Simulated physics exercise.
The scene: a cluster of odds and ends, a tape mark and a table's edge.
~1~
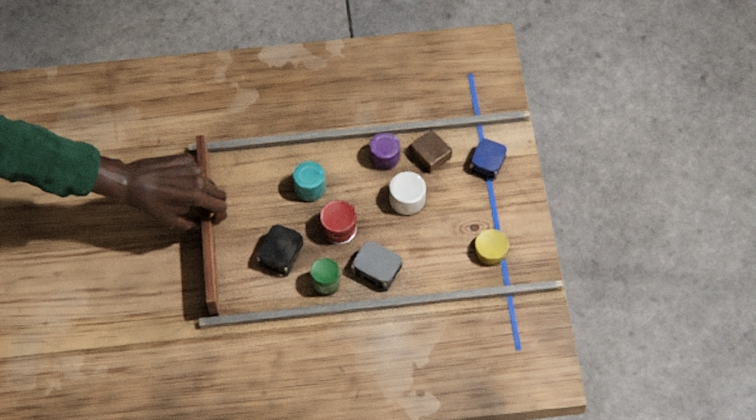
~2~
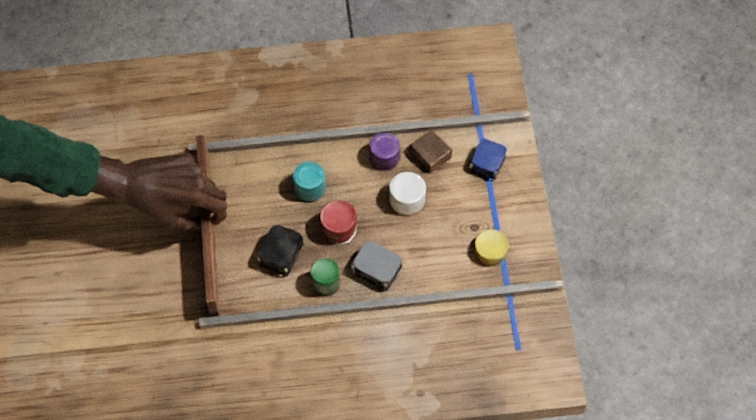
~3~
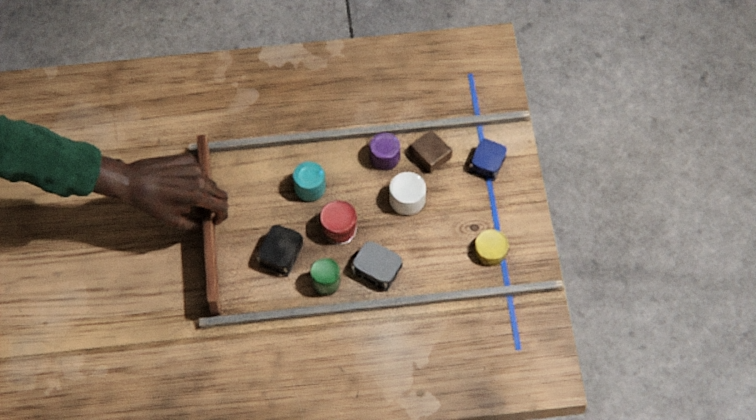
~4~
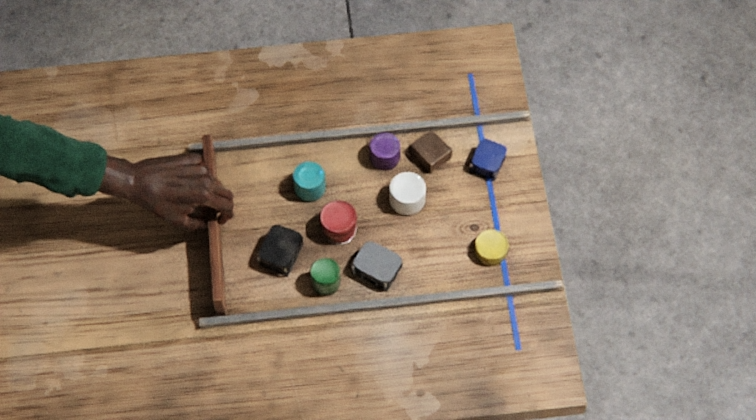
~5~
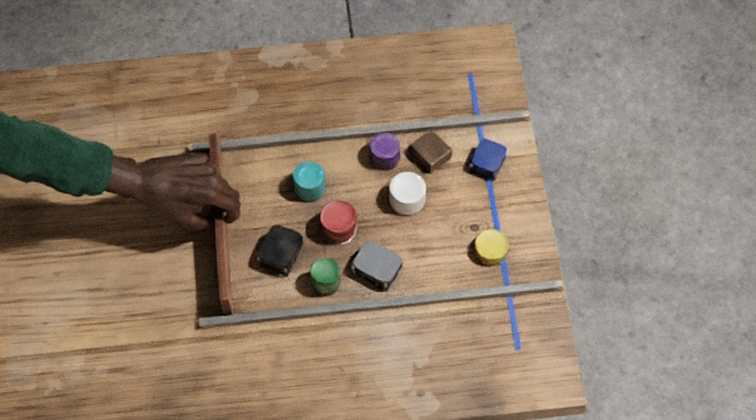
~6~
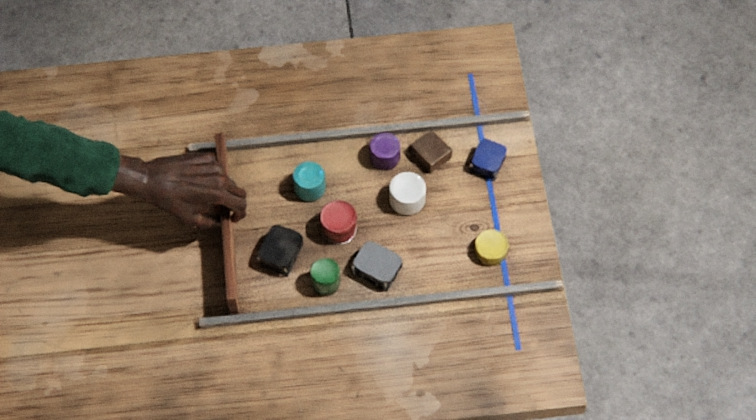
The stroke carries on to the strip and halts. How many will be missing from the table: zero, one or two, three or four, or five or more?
The number that fall off is one or two.
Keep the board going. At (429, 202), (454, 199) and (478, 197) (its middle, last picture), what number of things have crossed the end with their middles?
The counts: 0, 0 and 1.
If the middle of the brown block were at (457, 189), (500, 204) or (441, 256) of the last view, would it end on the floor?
In that order, it does not fall; tumbles off; drops off.
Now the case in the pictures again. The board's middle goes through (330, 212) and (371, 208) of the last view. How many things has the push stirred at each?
The counts are 5 and 6.
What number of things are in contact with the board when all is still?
In contact: 5.
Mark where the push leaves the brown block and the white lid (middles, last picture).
First (526, 142), then (509, 186).
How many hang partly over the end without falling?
That would be 4.
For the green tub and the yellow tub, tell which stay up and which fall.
The green tub holds on, the yellow tub goes over.
Soon after, none off yet; blue case at rest near (489, 160); yellow tub at rest near (491, 248); brown block at rest near (431, 151).
At rest, the number that fall off is one or two; fallen, yellow tub.
